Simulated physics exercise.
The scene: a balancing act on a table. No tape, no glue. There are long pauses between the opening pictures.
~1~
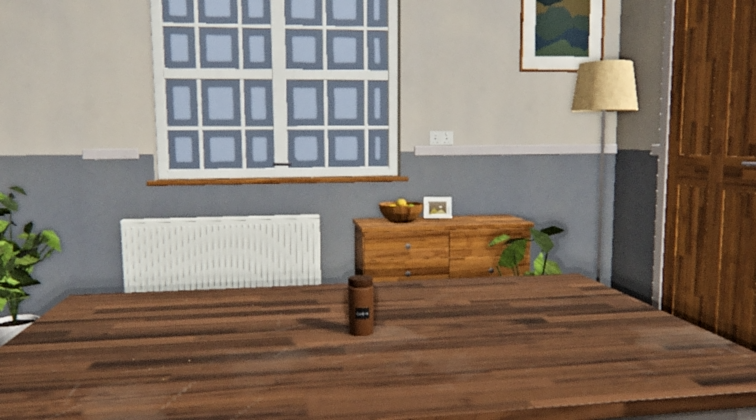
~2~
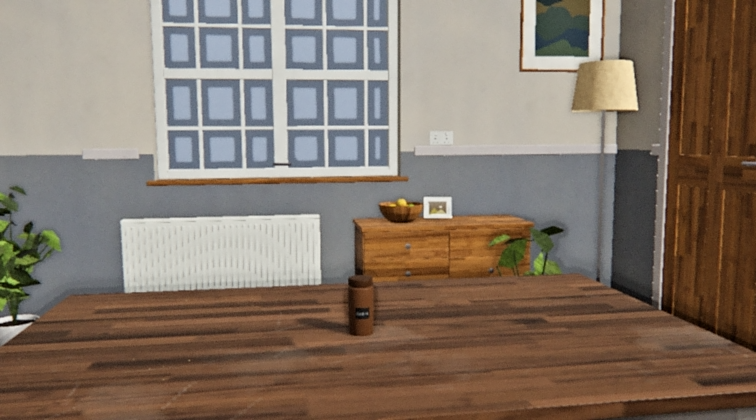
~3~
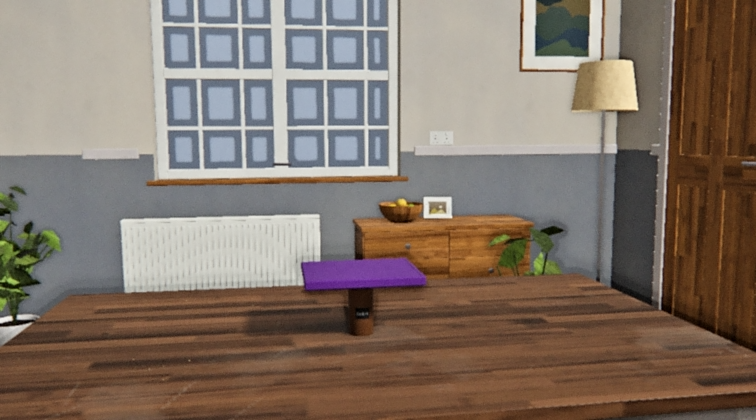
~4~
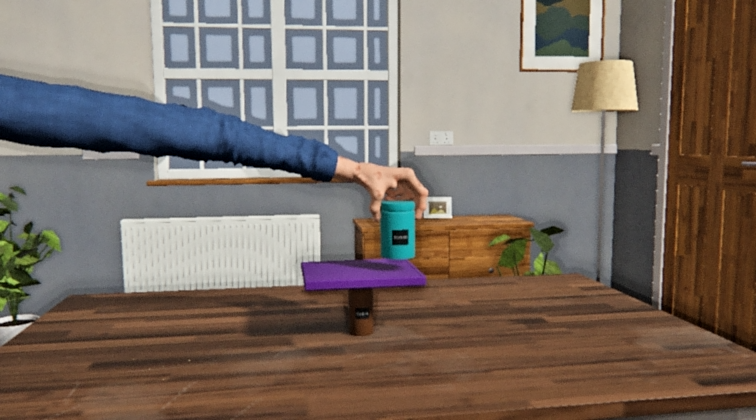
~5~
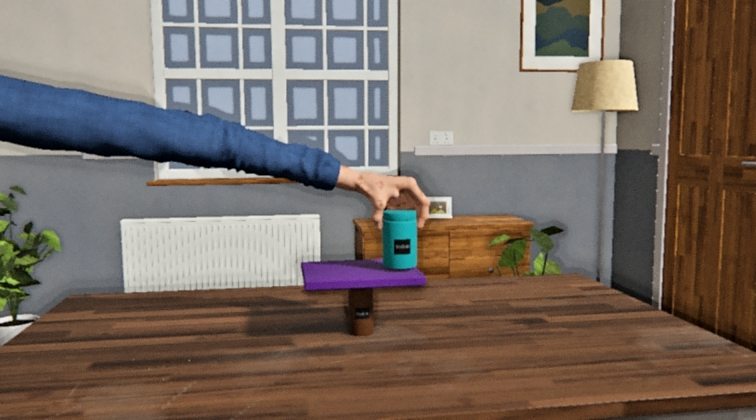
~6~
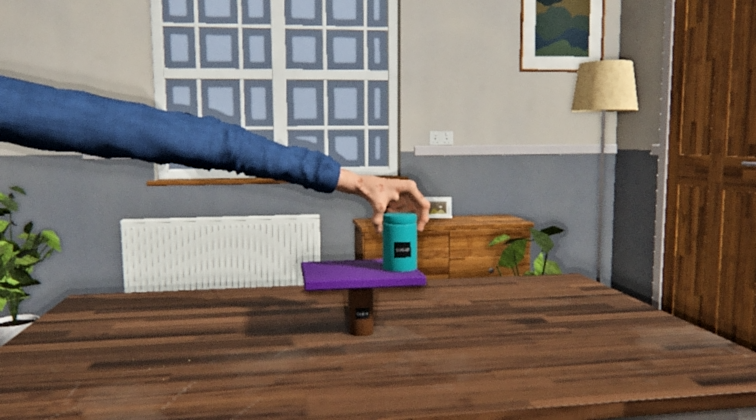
A hand in a blue sleeve reached in from the left and lowered a turquoise jar onto the right side of a purple board, which had appeared on top of a brown shaker, and kept holding it.
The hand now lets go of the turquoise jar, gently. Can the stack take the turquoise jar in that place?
As it turns out, it loses its balance.
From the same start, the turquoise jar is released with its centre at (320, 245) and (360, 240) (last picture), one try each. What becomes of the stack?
First try: It gives way; second try: It stays up.
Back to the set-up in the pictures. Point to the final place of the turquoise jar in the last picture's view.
Around (457, 316).
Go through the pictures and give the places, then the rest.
The last thing is not in view yet; brown shaker (361, 305), in the first picture.
The last thing is not in view yet; brown shaker (361, 305), in the second picture.
The last thing is not in view yet; brown shaker (361, 305), in the third picture.
Still above its spot; turquoise jar (398, 229); brown shaker (361, 305), in the fourth picture.
Still above its spot; turquoise jar (400, 238); brown shaker (361, 305), in the fifth picture.
Set down, still held; turquoise jar (400, 241); brown shaker (361, 305), in the sixth picture.
Then, 0.30 s on from there, turquoise jar now fallen; purple lid turned 57° from how it was put.
Then, 0.40 s on from there, purple lid on its side.
Then, 0.50 s on from there, as before.
Then, 0.70 s on from there, purple lid now fallen.
In the end, fallen, turquoise jar and purple lid; brown shaker unmoved. At the end, from the last picture's camera, turquoise jar near (456, 316). The stack comes apart.
